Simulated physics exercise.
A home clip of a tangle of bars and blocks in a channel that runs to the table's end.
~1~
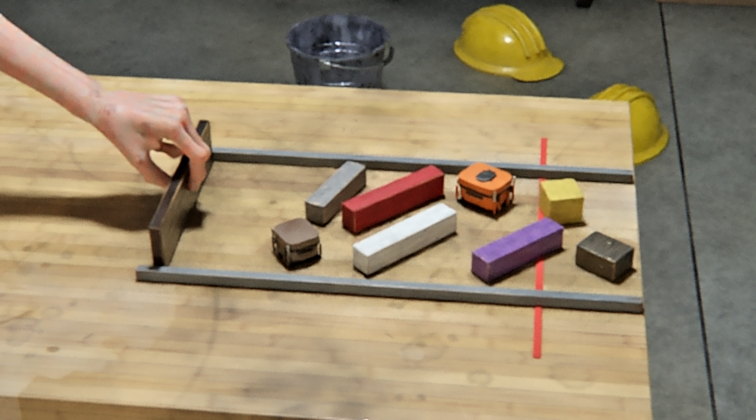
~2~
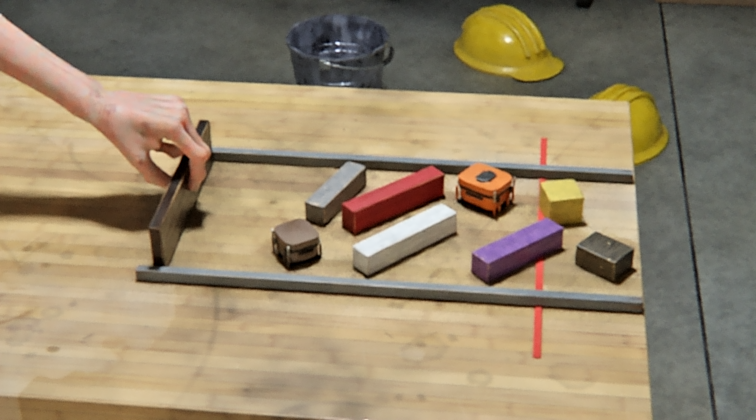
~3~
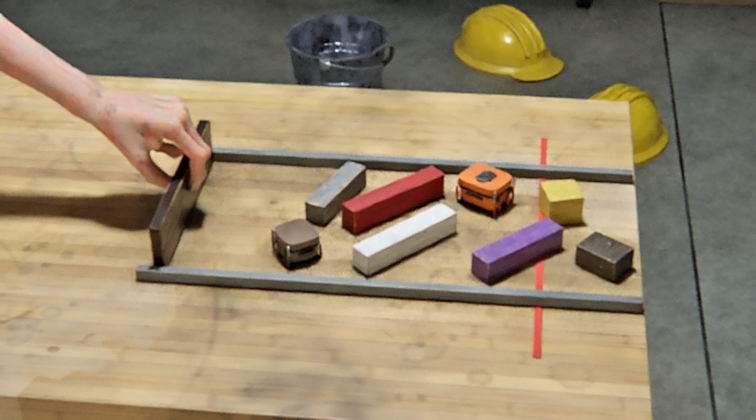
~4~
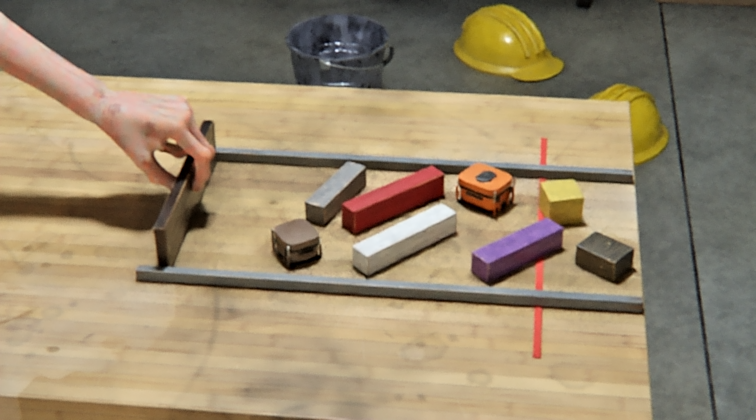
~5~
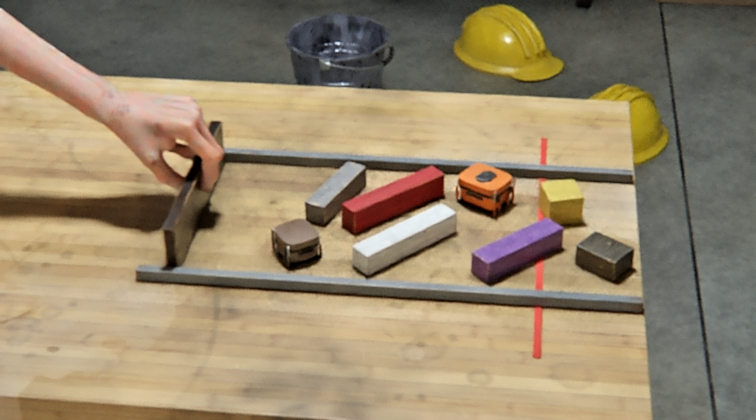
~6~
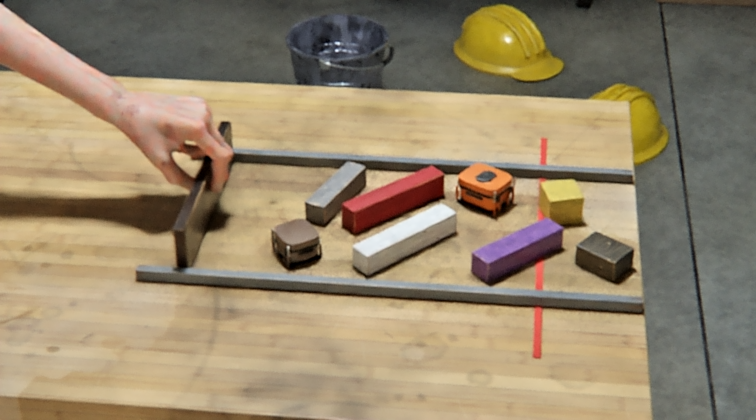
A hand sliding a dark board slightly to the right between two rails, while the bars and blocks ahead stay still.
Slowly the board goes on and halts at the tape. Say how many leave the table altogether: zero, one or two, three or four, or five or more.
In the end the number that fall off is one or two.
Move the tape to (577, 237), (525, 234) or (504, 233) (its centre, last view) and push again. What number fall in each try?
It would be 4, 1 and 0.
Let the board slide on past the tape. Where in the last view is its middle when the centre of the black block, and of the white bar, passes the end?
At (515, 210) for the black block; at (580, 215) for the white bar.
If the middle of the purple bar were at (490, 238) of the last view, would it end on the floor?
The purple bar is kept.
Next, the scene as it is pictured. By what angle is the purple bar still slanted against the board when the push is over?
Roughly 5° out of line.
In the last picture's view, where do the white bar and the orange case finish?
The white bar at (597, 257), the orange case at (610, 188).
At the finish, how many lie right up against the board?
The number is 2.
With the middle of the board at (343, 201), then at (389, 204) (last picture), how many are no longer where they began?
4 and 4.
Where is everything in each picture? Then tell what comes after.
Black block (604, 255); yellow block (561, 202); purple bar (518, 249); board (183, 192); tape (541, 235), in the first frame.
Yellow block (561, 203); white bar (406, 238), in the second frame.
Purple bar (518, 249); brown case (297, 243), in the third frame.
Black block (604, 256); red stick (394, 199), in the fourth frame.
Yellow block (561, 203); grey bar (336, 193), in the fifth frame.
Black block (604, 256); yellow block (561, 203); purple bar (518, 249); board (205, 193); tape (541, 235), in the sixth frame.
Soon after, none off yet; black block at rest near (604, 256); yellow block at rest near (561, 203); purple bar at rest near (518, 249).
At rest, the number that fall off is one or two; fallen, black block.
